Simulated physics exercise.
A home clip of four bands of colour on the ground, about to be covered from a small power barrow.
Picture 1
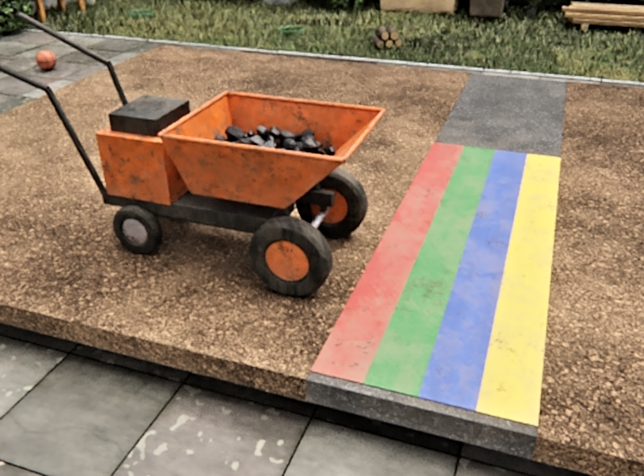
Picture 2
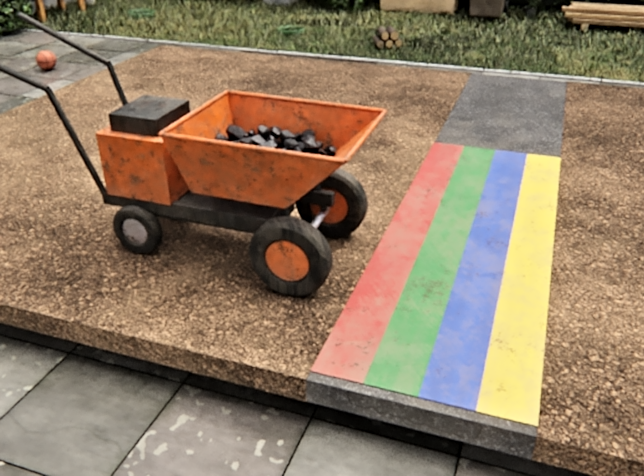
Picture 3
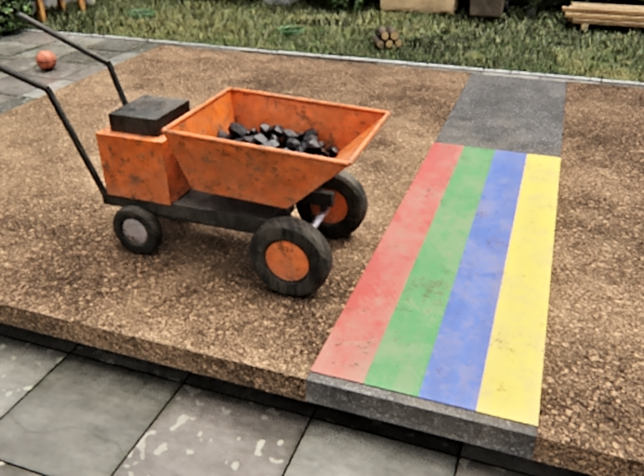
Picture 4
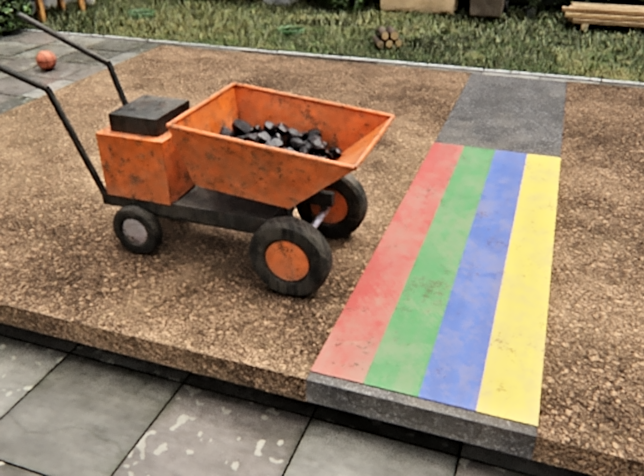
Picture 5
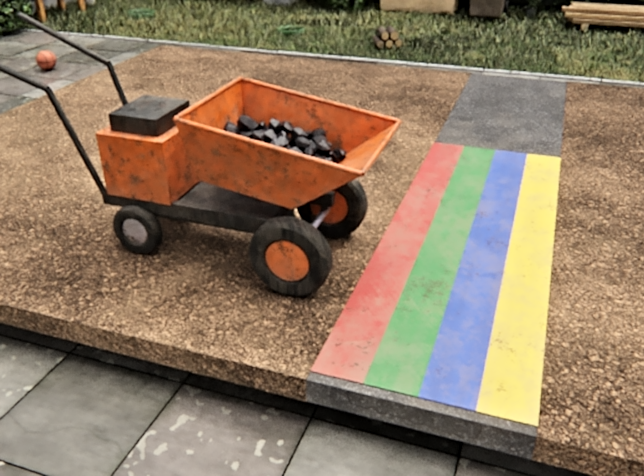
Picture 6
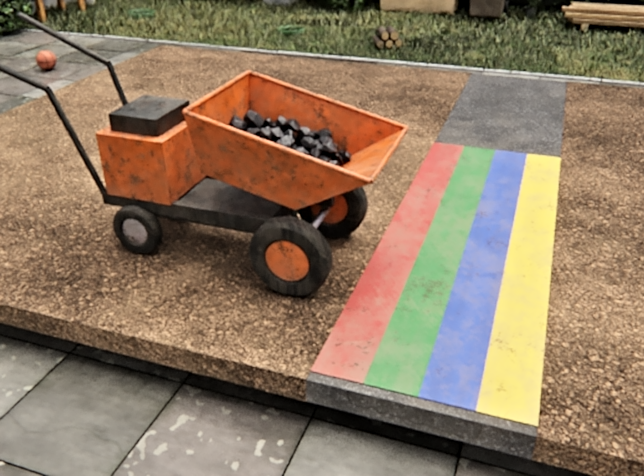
The orange skip of a small barrow, loaded with black lumps, tilts slightly forward.
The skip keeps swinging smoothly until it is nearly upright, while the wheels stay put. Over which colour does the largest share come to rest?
The largest share rests over blue.
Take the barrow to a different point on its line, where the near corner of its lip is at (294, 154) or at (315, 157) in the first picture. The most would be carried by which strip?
First: The green one; second: That green strip.
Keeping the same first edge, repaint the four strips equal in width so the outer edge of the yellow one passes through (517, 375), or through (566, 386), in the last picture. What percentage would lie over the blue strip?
Roughly 40 per cent, then roughly 30 per cent.
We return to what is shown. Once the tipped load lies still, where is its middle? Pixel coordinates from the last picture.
Somewhere around (470, 285) in the final view.
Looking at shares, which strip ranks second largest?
Just behind the leader sits green.
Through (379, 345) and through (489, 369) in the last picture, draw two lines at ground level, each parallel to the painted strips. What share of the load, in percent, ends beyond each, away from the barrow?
Respectively 70 and 10 percent.
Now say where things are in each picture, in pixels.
In the first picture, lip of the skip at (343, 161), level; top of the load at (255, 141), lumps of coal; red strip at (357, 335); green strip at (407, 346); blue strip at (459, 357); yellow strip at (514, 369).
In the second picture, lip of the skip at (345, 162), level; top of the load at (256, 141).
In the third picture, lip of the skip at (348, 164), tipped barely; top of the load at (259, 139).
In the fourth picture, lip of the skip at (354, 168), tipped barely; top of the load at (255, 138).
In the fifth picture, lip of the skip at (362, 174), tipped a little; top of the load at (260, 135).
In the sixth picture, lip of the skip at (370, 182), tipped a little; top of the load at (266, 132); red strip at (357, 335); green strip at (407, 346); blue strip at (459, 357); yellow strip at (514, 369).
Soon, skip tipped steeply; all in the skip.
A while on, skip tipped steeply; most in the skip; a small part over the green strip; a small part over the blue strip.
Towards the end, skip tipped right over; about a quarter in the skip; a stray few over the red strip; about a quarter over the green strip; about a third over the blue strip; a small part over the yellow strip; a small part off the paint.
Finally, skip tipped right over; about a quarter in the skip; a stray few over the red strip; about a quarter over the green strip; about a third over the blue strip; a small part over the yellow strip; a small part off the paint.
